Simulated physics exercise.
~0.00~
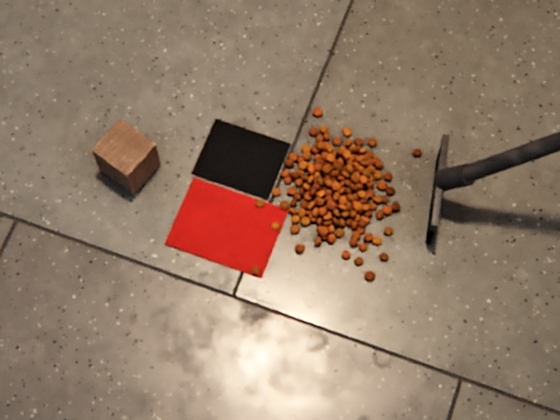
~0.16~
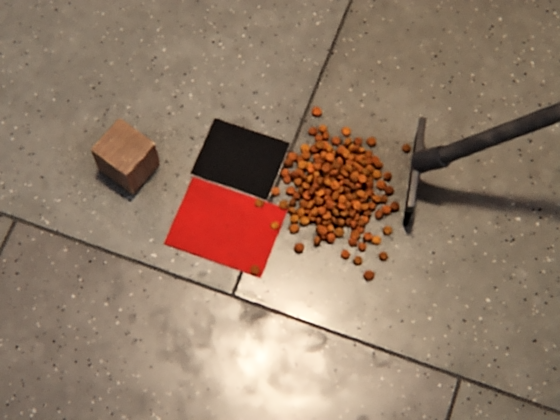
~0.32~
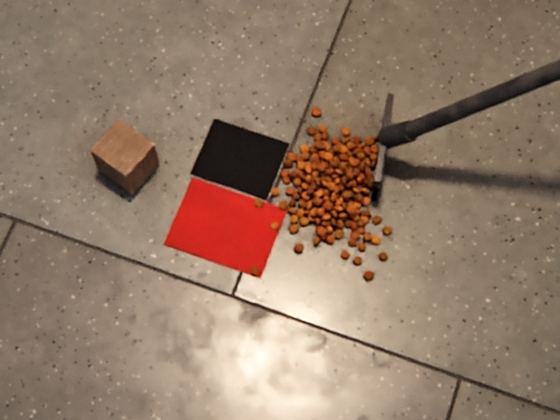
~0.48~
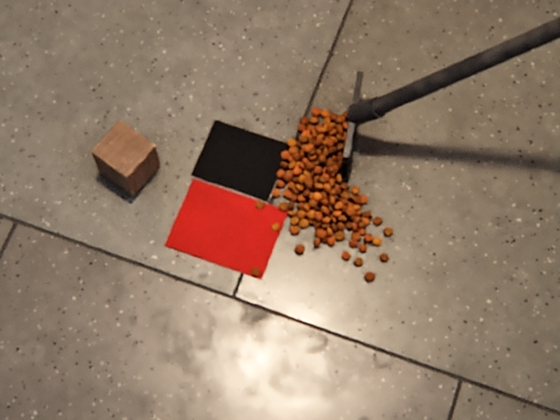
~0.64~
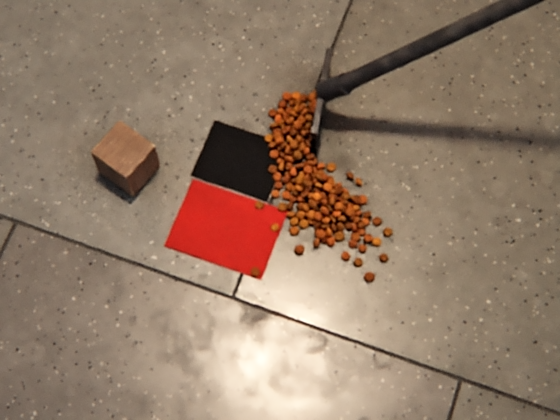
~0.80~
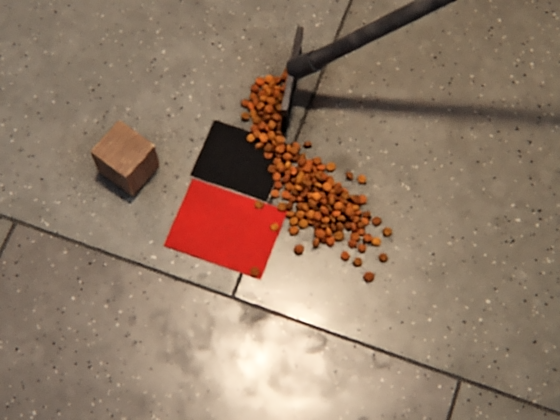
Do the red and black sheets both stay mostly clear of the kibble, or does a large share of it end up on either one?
Both sheets stay mostly clear. Only a few pieces lie over the edge of the black sheet, hardly any touch the red one, and most of the kibble is on the bare floor.
